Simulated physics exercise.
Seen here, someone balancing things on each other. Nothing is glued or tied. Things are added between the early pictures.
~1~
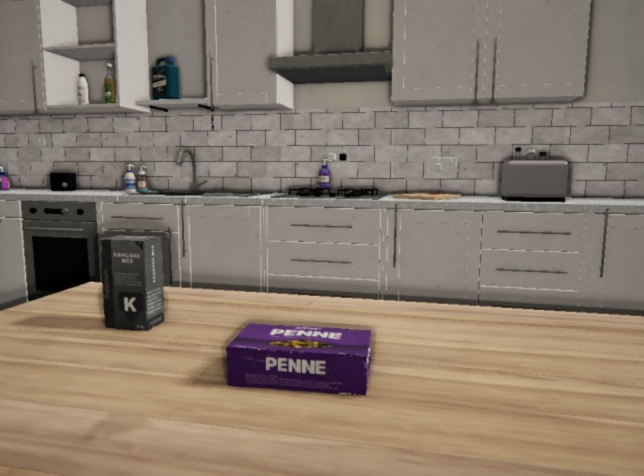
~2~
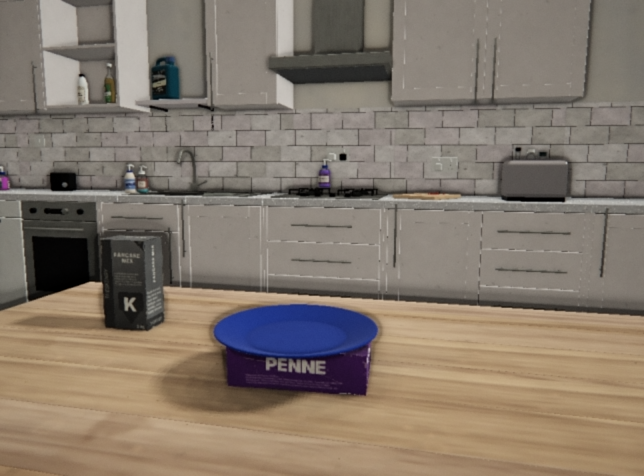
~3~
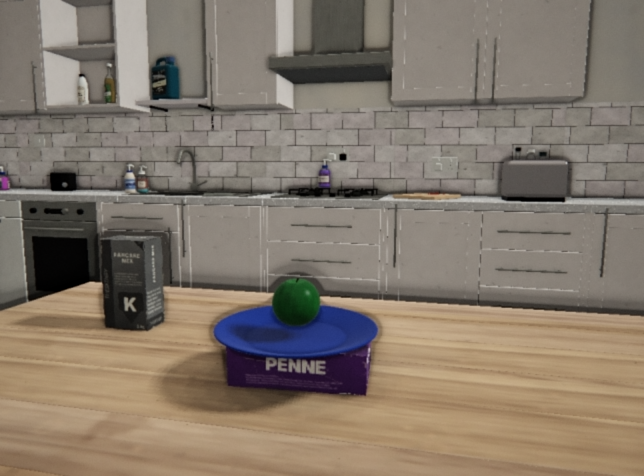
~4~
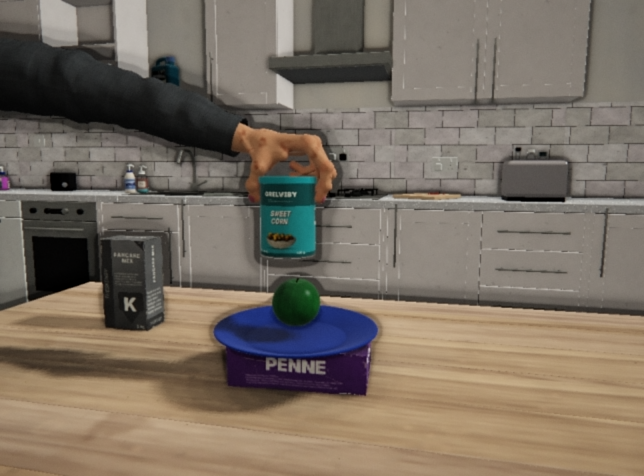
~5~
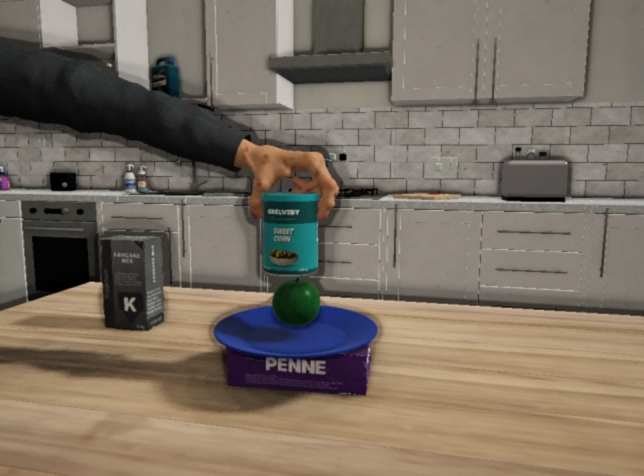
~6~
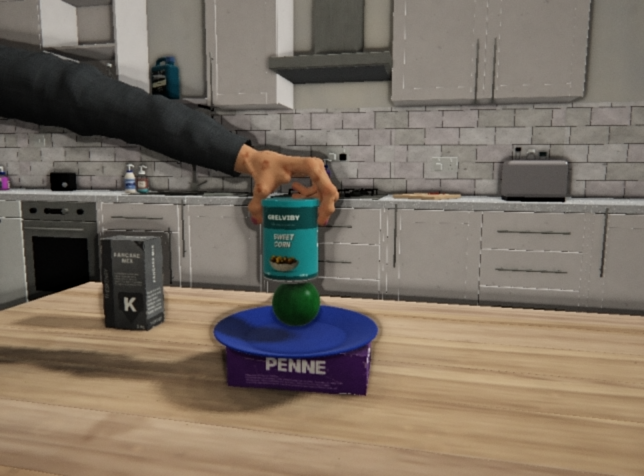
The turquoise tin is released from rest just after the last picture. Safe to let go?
As it turns out, it comes apart.
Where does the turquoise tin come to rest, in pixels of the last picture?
Around (180, 332).
Then, 0.40 s after the last picture, turquoise tin now fallen.
Then, 0.60 s after the last picture, things are still on the move.
At rest, fallen, turquoise tin; the other 4 in place. Seen from the same camera at the end, turquoise tin near (180, 331). The pile gives way.
